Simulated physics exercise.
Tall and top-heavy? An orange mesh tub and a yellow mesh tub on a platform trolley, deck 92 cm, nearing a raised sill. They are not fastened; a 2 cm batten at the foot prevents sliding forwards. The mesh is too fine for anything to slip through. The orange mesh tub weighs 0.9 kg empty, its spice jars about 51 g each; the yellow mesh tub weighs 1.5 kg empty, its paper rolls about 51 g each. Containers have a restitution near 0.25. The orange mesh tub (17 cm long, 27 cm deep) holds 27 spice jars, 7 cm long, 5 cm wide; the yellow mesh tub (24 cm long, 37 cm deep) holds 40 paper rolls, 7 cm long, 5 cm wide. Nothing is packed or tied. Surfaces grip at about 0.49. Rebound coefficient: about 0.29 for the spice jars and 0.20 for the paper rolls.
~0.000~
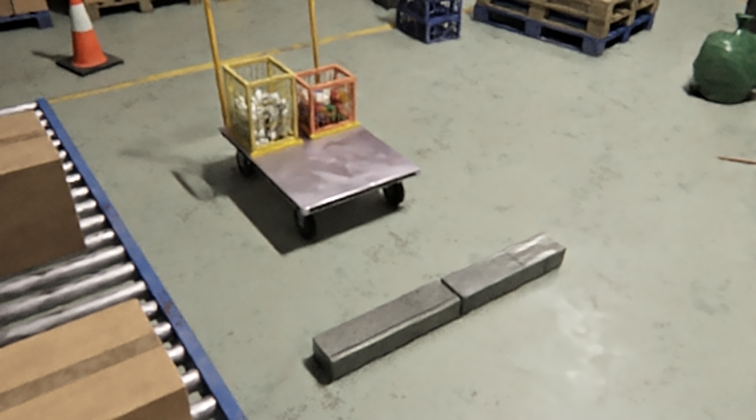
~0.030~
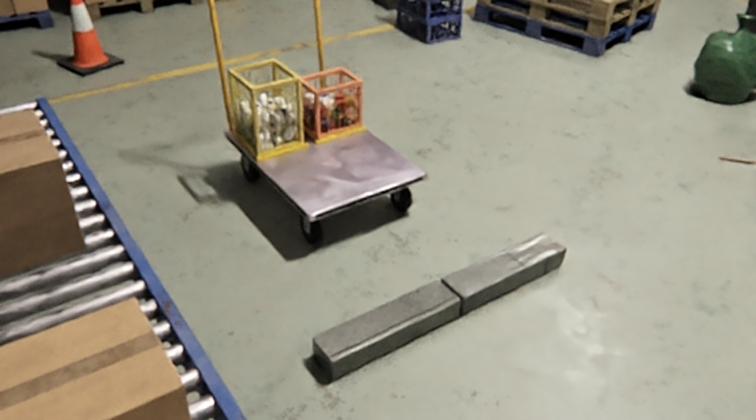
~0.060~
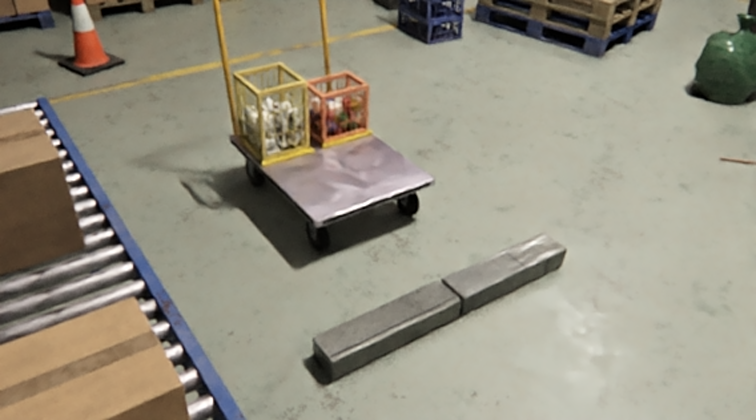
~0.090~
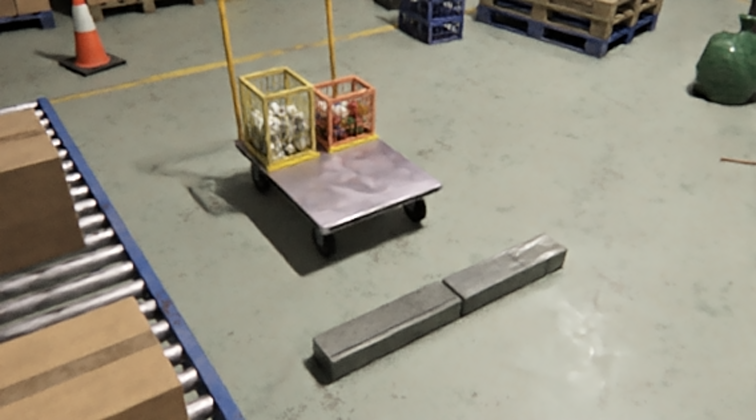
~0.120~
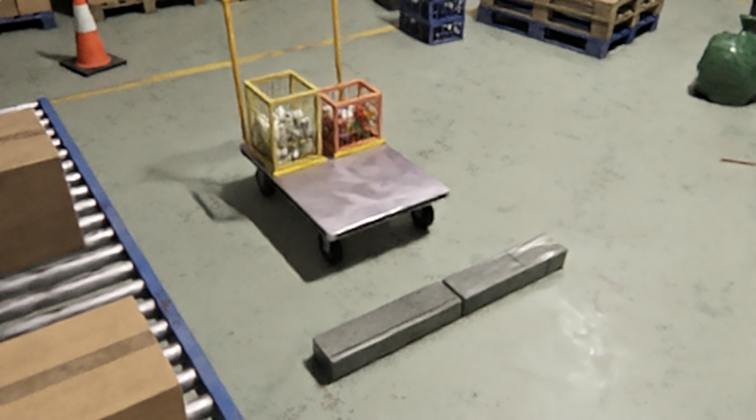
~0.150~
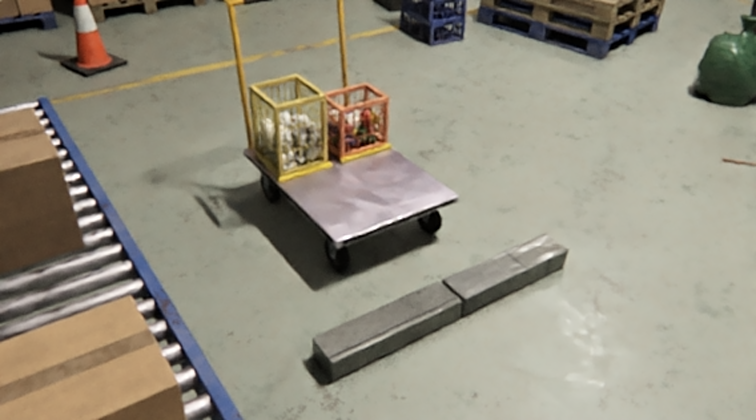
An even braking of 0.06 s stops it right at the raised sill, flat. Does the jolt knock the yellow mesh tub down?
At this speed the yellow mesh tub remains standing.
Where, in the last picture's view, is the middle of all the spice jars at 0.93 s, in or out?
At about (390, 156).
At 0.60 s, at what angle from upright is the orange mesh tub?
Roughly 30°.
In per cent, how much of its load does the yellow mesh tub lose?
Some 0 per cent of them.
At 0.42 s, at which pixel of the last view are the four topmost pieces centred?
At about (329, 152).
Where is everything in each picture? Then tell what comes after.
In the first frame (we follow the rim corner now nearest the camera; the camera moves round a little), yellow mesh tub at (247, 83); orange mesh tub at (310, 87); 61 cm still to roll; nothing out yet.
Yellow mesh tub at (252, 87); orange mesh tub at (316, 91); 55 cm still to roll, in the second frame.
Yellow mesh tub at (258, 92); orange mesh tub at (322, 95); 50 cm still to roll, in the third frame.
Yellow mesh tub at (264, 96); orange mesh tub at (329, 99); 44 cm still to roll, in the fourth frame.
Yellow mesh tub at (270, 101); orange mesh tub at (335, 104); 39 cm still to roll, in the fifth frame.
Yellow mesh tub at (276, 106); orange mesh tub at (341, 108); 33 cm still to roll; nothing out yet, in the sixth frame.
After 0.30 s, the jolt starts.
After 0.42 s, the orange mesh tub leans 20° with 0 of 27 out and the yellow mesh tub leans 15° with 0 of 40 out.
After 0.60 s, the orange mesh tub leans 31° with 0 of 27 out and the yellow mesh tub leans 18° with 0 of 40 out.
Outcome (at 0.93 s), the orange mesh tub is upright with 0 of 27 out and the yellow mesh tub is upright with 0 of 40 out. Greatest lean of the yellow mesh tub, 20°.
